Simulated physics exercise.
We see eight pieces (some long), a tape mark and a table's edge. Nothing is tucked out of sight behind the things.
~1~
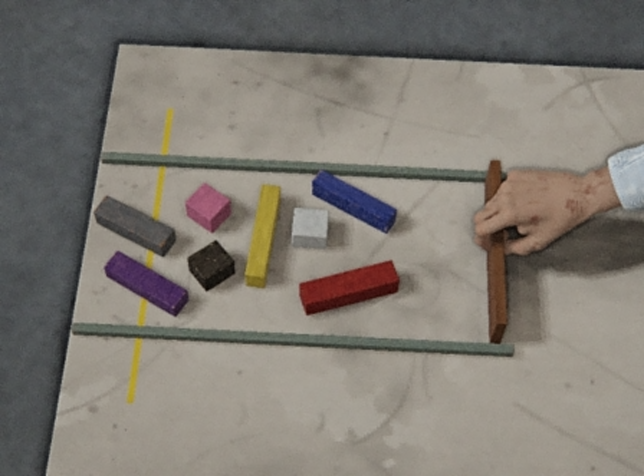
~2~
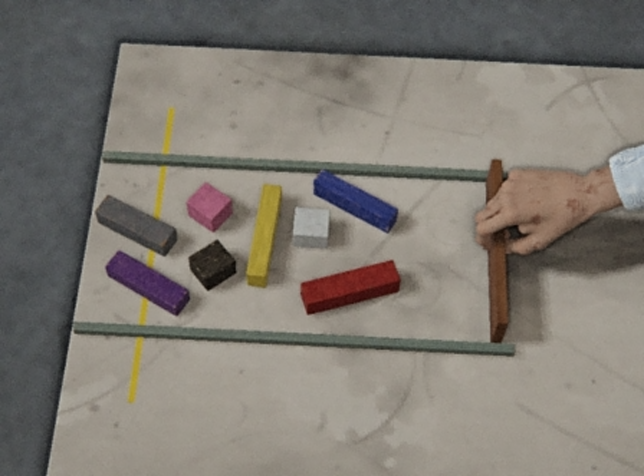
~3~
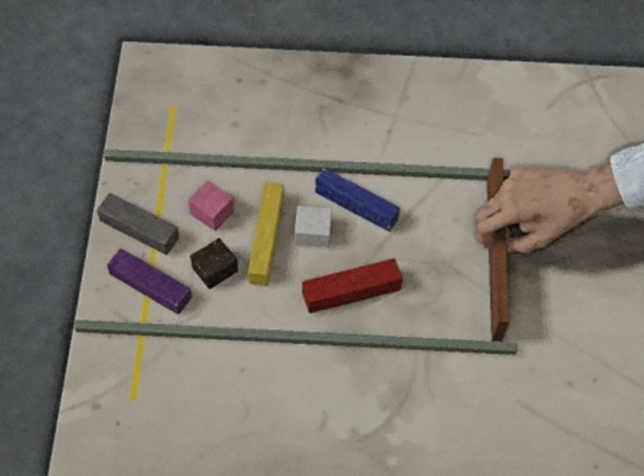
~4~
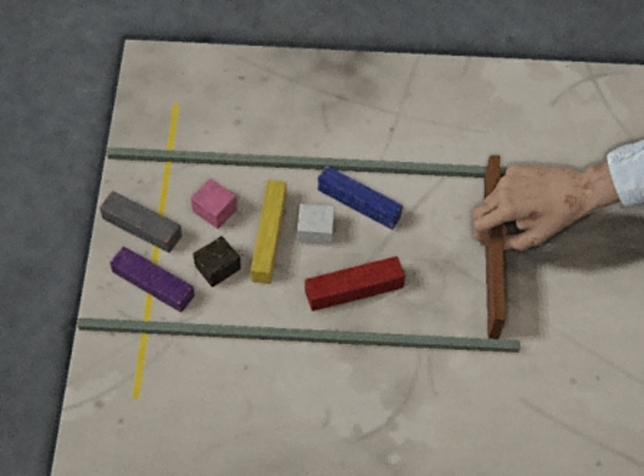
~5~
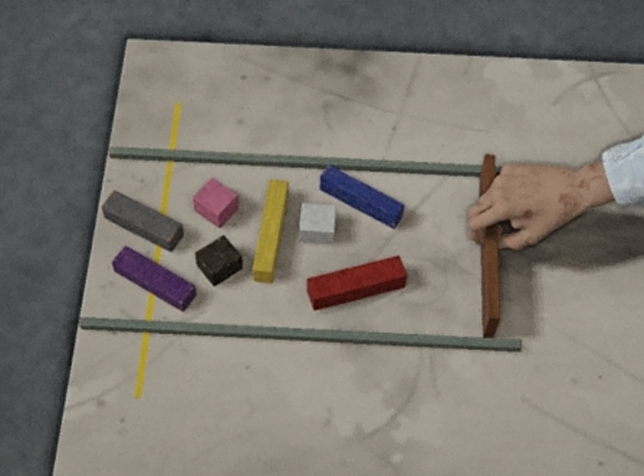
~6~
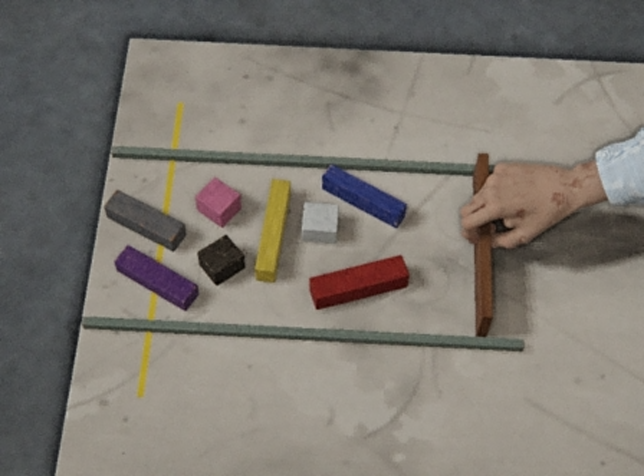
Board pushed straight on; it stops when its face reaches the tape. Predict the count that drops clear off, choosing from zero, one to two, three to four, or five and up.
The count is three to four.
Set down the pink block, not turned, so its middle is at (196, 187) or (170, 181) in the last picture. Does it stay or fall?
Taken in order, it does not stay and then does not stay.
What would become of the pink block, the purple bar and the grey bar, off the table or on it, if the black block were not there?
So the pink block goes down, the purple bar goes down and the grey bar goes down.
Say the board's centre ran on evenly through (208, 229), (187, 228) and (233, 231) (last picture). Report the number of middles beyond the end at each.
The counts: 2, 3 and 0.
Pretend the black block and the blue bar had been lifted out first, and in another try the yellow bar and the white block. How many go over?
3 for the first case, 2 for the second.
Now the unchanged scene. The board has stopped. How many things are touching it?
Counting them up gives 3.
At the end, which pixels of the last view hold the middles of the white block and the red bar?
Final spots - white block (140, 227), red bar (109, 285).
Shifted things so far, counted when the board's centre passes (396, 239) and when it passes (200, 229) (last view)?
Moved so far: 2, later 8.
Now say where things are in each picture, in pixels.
In the first frame, grey bar (135, 226); purple bar (146, 284); pink block (208, 208); board (495, 250); tape (152, 245).
In the second frame, purple bar (148, 283); blue bar (355, 201).
In the third frame, pink block (211, 206); red bar (352, 286).
In the fourth frame, grey bar (141, 222); yellow bar (269, 231).
In the fifth frame, purple bar (154, 279); black block (219, 261).
In the sixth frame, grey bar (145, 220); purple bar (157, 278); pink block (218, 202); board (482, 244); tape (162, 239).
Soon after, none off yet; grey bar at rest near (145, 220); purple bar at rest near (157, 278); pink block at rest near (218, 202).
After that, none off yet; grey bar moving near (137, 217); purple bar displaced a little near (132, 273); pink block displaced about its own width near (164, 202).
In the end, the number that fall off is three or four; gone, black block, pink block, purple bar and grey bar.
